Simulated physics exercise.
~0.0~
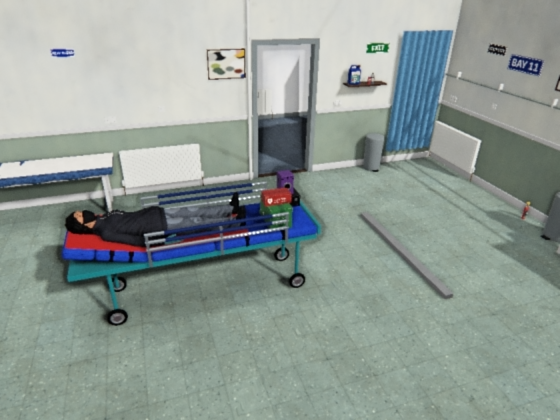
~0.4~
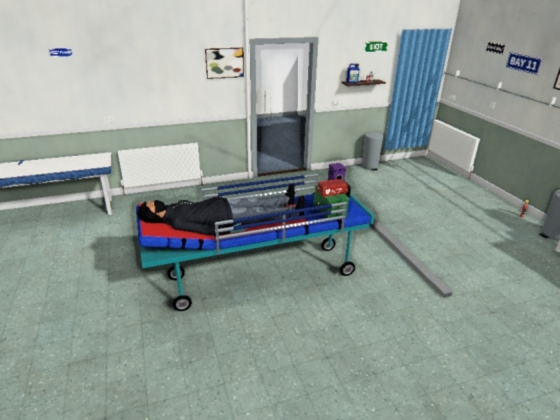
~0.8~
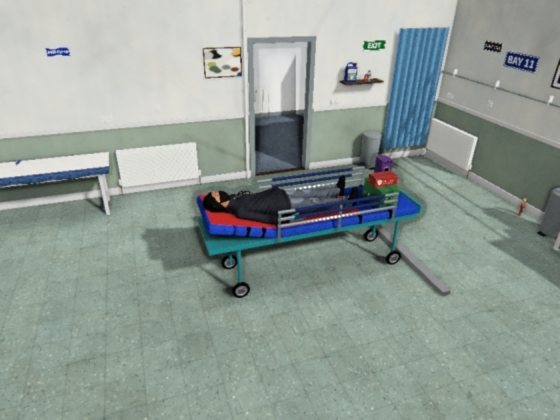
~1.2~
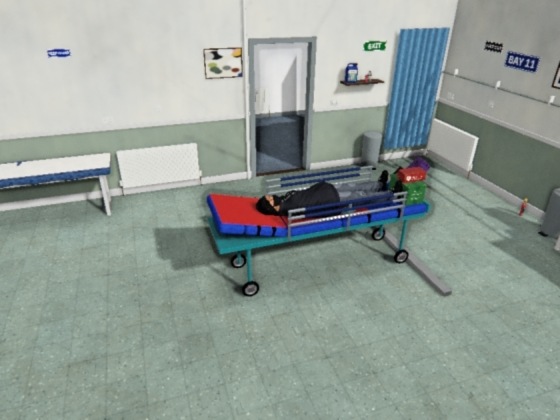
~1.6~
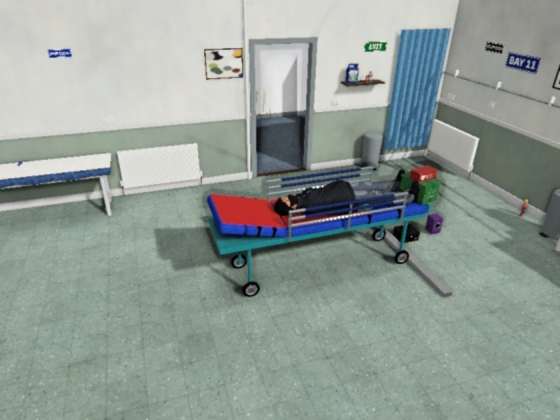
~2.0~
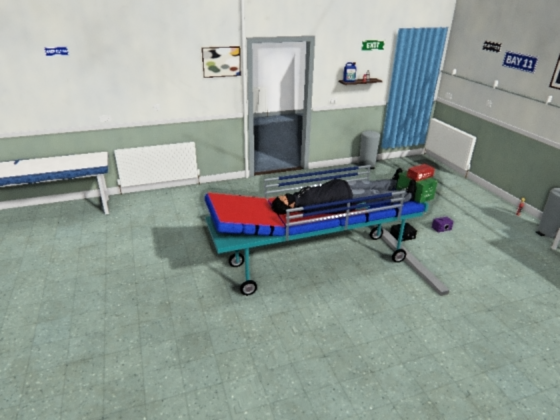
A person lying on a wheeled hospital bed rolled feet first to the right until it stopped dead at a floor strip, and they slid toward the foot end but stayed aboard, while a purple item and a black case dropped to the floor.
